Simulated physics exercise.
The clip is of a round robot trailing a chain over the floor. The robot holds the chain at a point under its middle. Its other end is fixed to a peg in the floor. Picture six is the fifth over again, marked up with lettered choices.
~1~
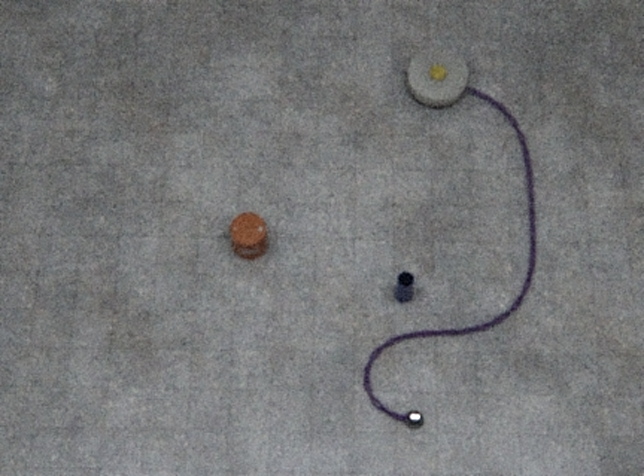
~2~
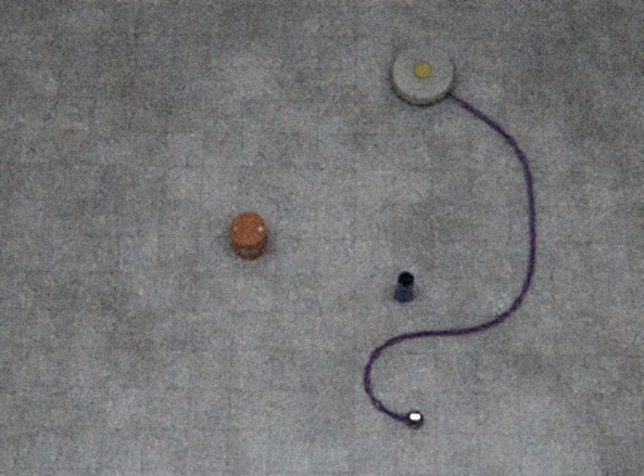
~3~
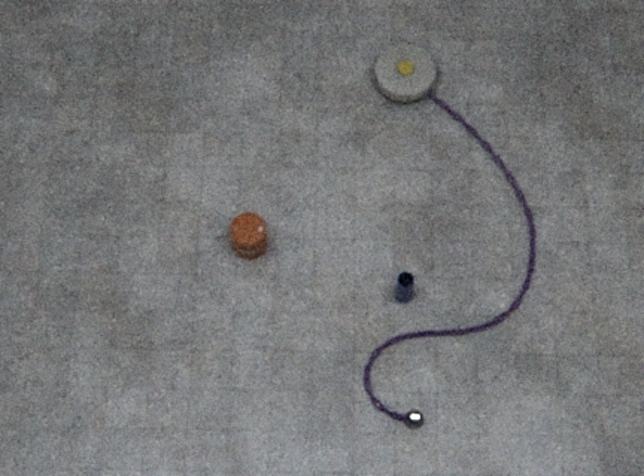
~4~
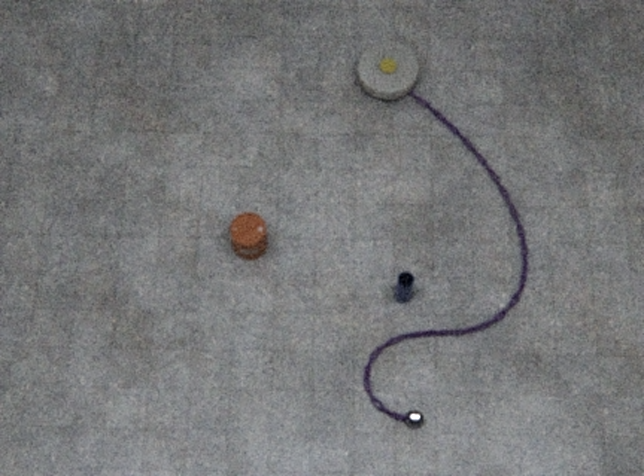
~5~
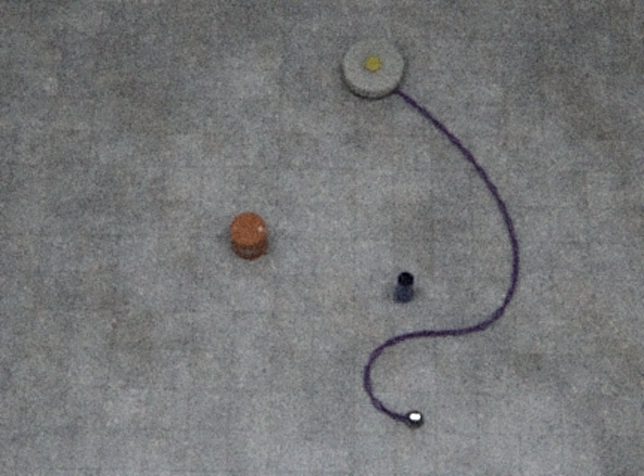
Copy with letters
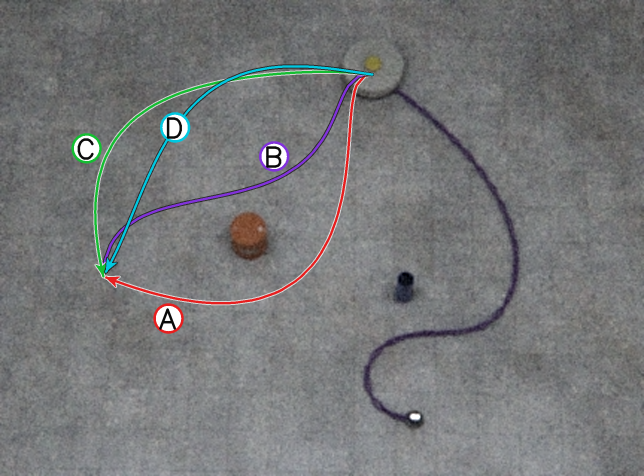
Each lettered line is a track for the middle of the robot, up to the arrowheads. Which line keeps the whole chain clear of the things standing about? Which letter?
The robot should drive D.
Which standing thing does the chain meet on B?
The orange keg.
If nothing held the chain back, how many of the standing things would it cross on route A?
It sweeps one.
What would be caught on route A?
The blue post.
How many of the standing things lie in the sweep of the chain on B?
It sweeps one.
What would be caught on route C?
The blue post.
On the marked copy, A from (373, 75) via (317, 260) to (106, 277); B from (373, 75) via (257, 186) to (103, 274); C from (373, 75) via (168, 98) to (103, 276); D from (373, 75) via (193, 106) to (106, 272).
Taking D. A third of the way, robot (232, 73), middle of the chain (438, 226).
Two thirds of the way, robot (145, 177), middle of the chain (400, 217).
When it is over, robot (101, 272), middle of the chain (368, 228); nothing has been touched.
As for the rest, A meets the blue post; B meets the orange keg; C meets the blue post.
